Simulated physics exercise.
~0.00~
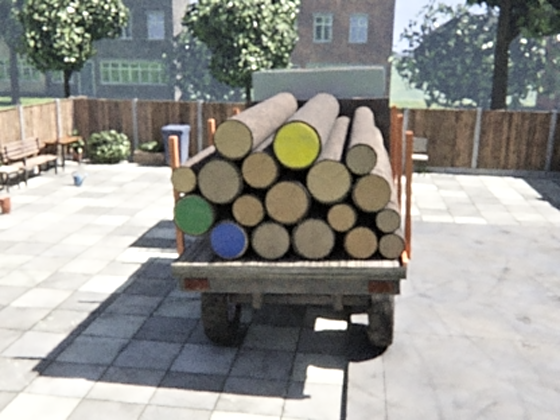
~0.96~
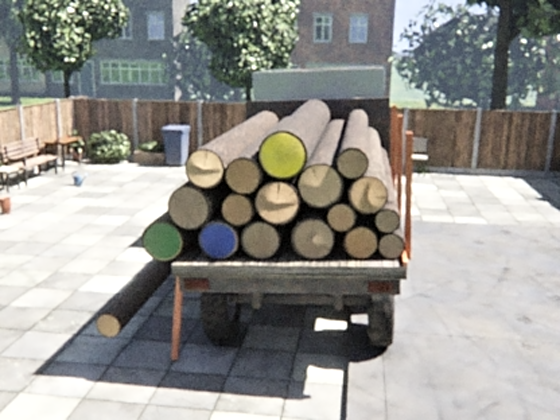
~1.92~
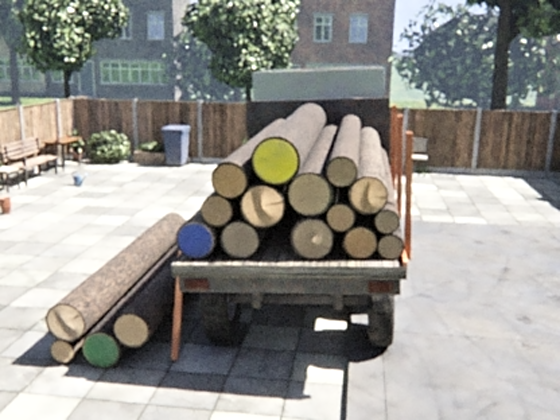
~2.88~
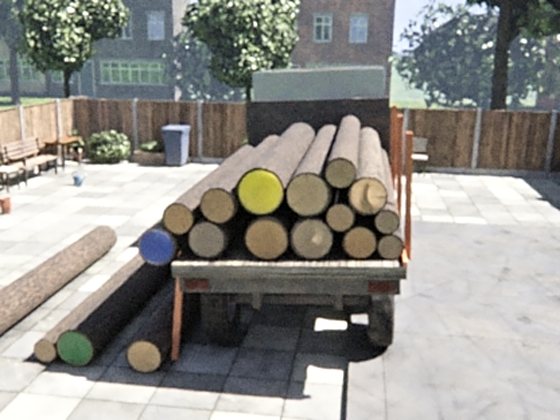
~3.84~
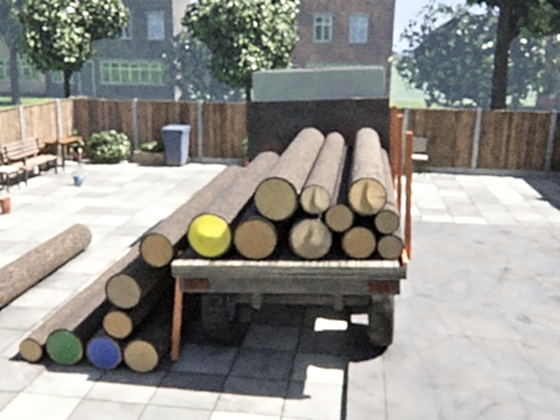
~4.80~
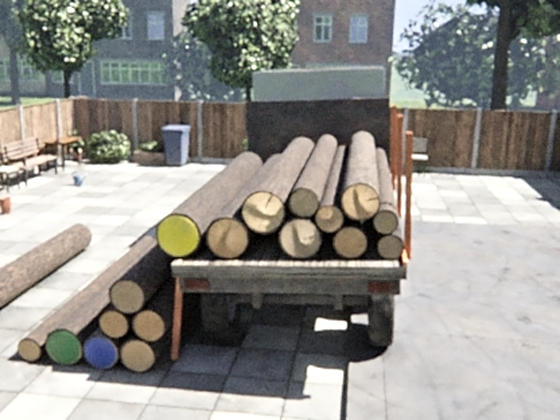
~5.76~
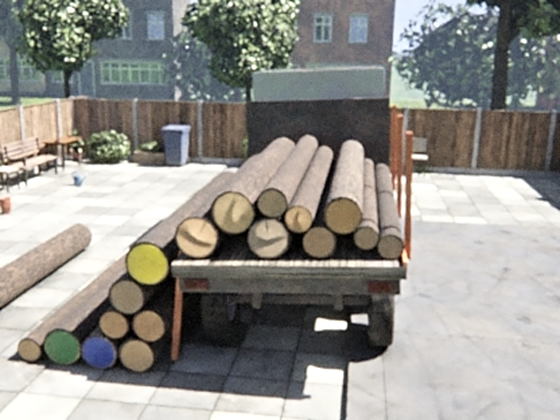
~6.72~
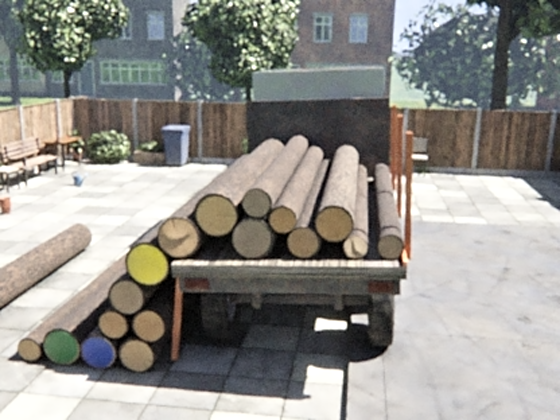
A flatbed lorry stacked with logs stands in a paved yard, seen from behind, with a wooden fence, trees and brick buildings beyond. One log end is yellow near the top, while a green and a blue one sit low on the left. The left posts swing down and logs begin rolling off that side, the green one among the first. The blue log follows, and the yellow one sinks leftward across the load. Finally yellow drops over the edge and rests on the heap beside green and blue, while the remaining logs stay on the deck.
